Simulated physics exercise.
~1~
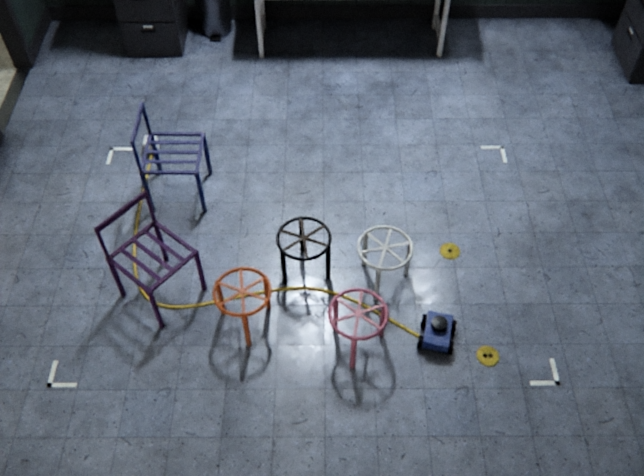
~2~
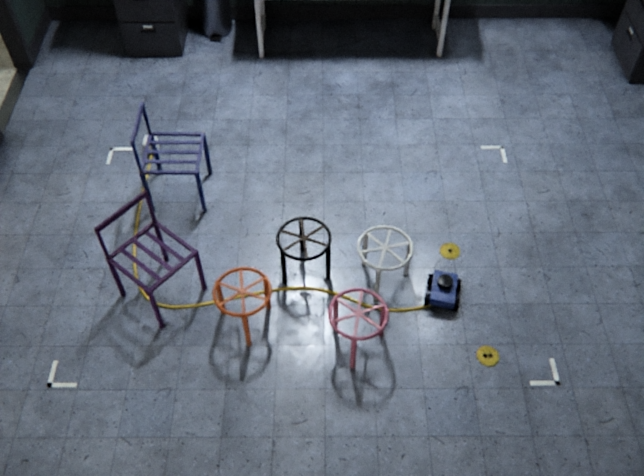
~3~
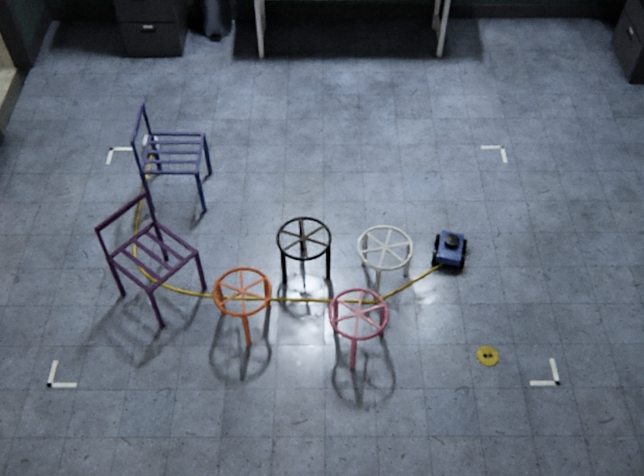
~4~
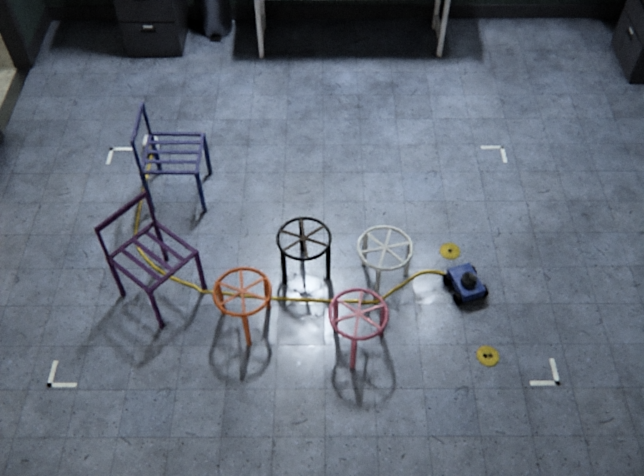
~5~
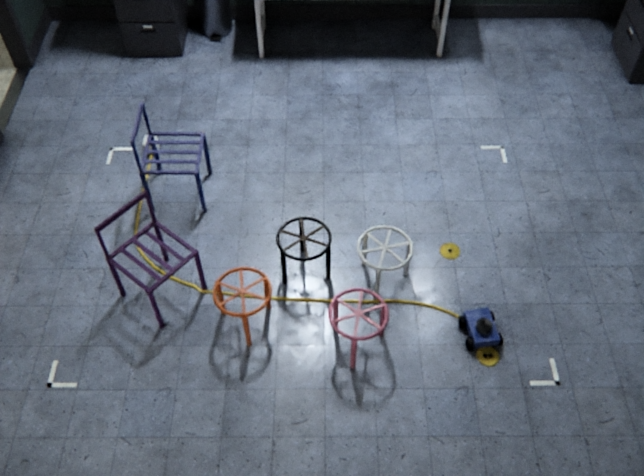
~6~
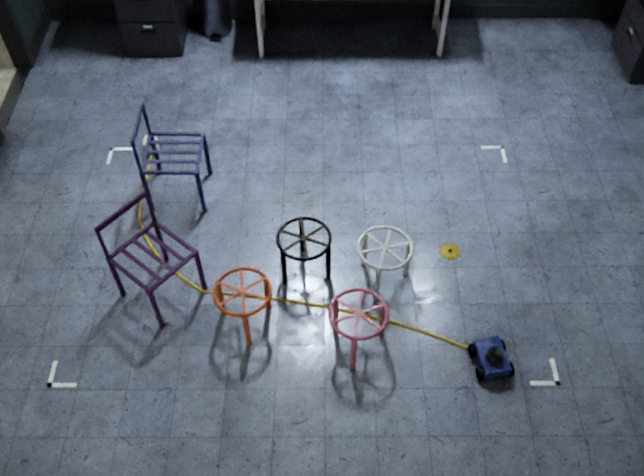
A small blue cart trailing a yellow lead rolls up to one yellow marker, then down to another.
